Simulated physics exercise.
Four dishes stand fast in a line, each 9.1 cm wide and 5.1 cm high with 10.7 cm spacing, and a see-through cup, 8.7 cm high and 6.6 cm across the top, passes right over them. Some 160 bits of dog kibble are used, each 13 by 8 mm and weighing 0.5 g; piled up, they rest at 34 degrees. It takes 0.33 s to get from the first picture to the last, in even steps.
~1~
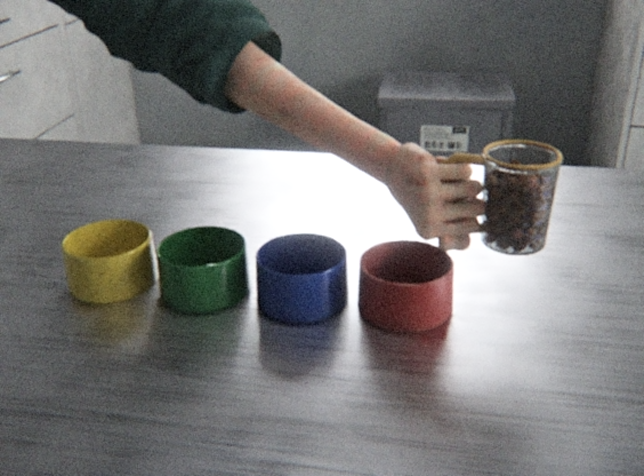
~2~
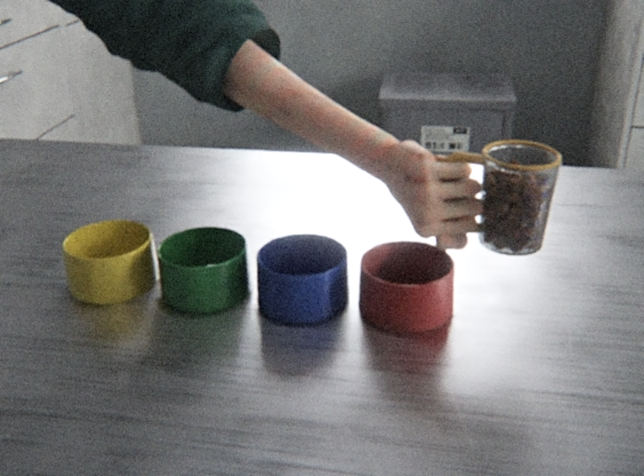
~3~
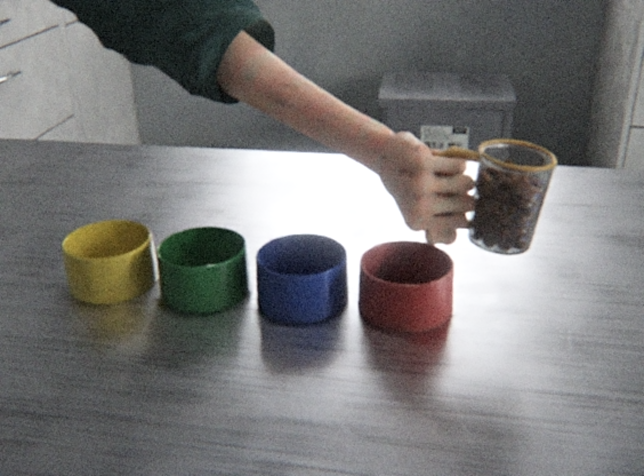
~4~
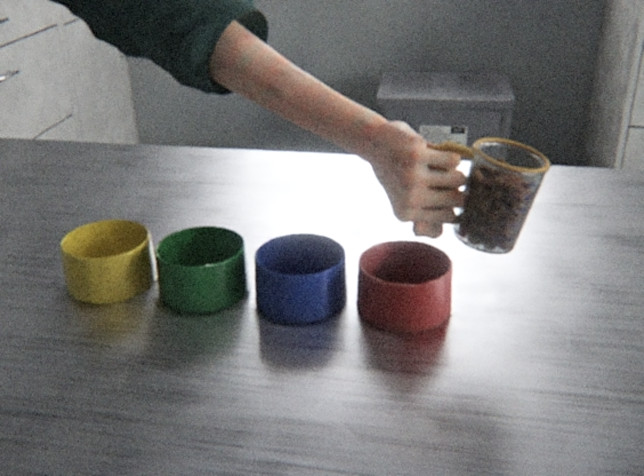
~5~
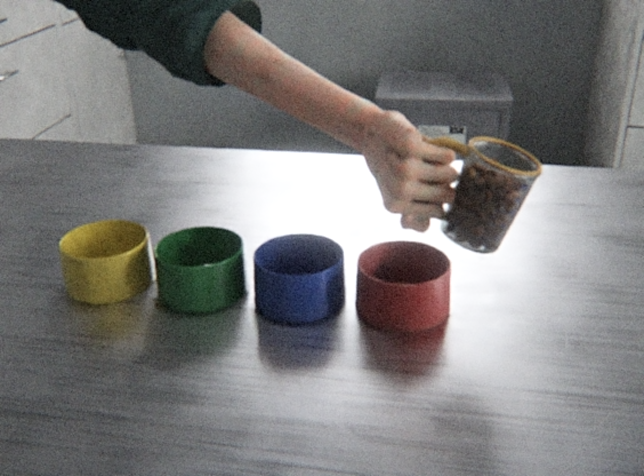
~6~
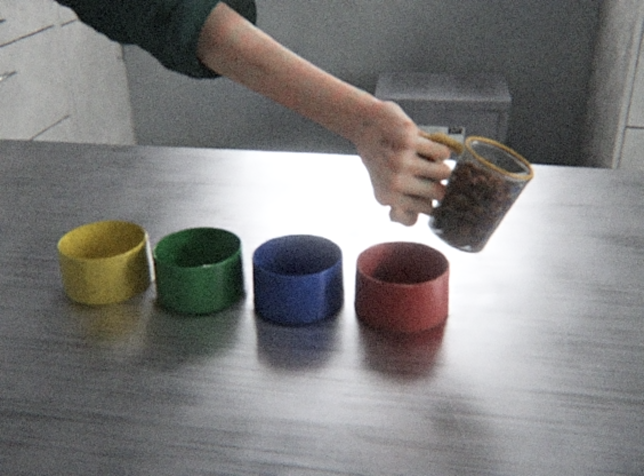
In this clip, a hand in a dark green sleeve holds a clear cup of brown pieces near a row of yellow, green, blue and red dishes, then moves it slightly left while gradually tilting it rightward.
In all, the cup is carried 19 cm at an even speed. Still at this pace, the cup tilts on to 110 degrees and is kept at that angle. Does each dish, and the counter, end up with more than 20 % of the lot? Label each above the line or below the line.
Red dish: Above the line; blue dish: Below the line; green dish: Below the line; yellow dish: Below the line; counter: Below the line.
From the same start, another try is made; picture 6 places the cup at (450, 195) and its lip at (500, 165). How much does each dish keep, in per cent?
Red 90; blue 0; green 0; yellow 0.
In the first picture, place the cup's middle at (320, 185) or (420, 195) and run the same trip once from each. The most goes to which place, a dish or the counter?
The biggest share goes to green on the first try and blue on the second.
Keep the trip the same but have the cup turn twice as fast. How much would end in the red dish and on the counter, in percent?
Red 50, counter 40.
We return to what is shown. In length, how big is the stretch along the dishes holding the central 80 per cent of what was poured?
6 cm, roughly.
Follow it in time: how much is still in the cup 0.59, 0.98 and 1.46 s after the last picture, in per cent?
About 100, 90, 35 per cent.
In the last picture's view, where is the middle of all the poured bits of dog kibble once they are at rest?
I'd put it at about (393, 287).
Then, 0.59 s after the last picture, tilt 73 degrees; cup holds 100 %.
Then, 0.98 s after the last picture, tilt 106 degrees; cup holds 90 %, red 10 %.
Then, 1.46 s after the last picture, tilt 110 degrees; cup holds 35 %, red 60 %.
In the end, red 90 %, blue 0 %, green 0 %, yellow 0 %, counter 5 %.
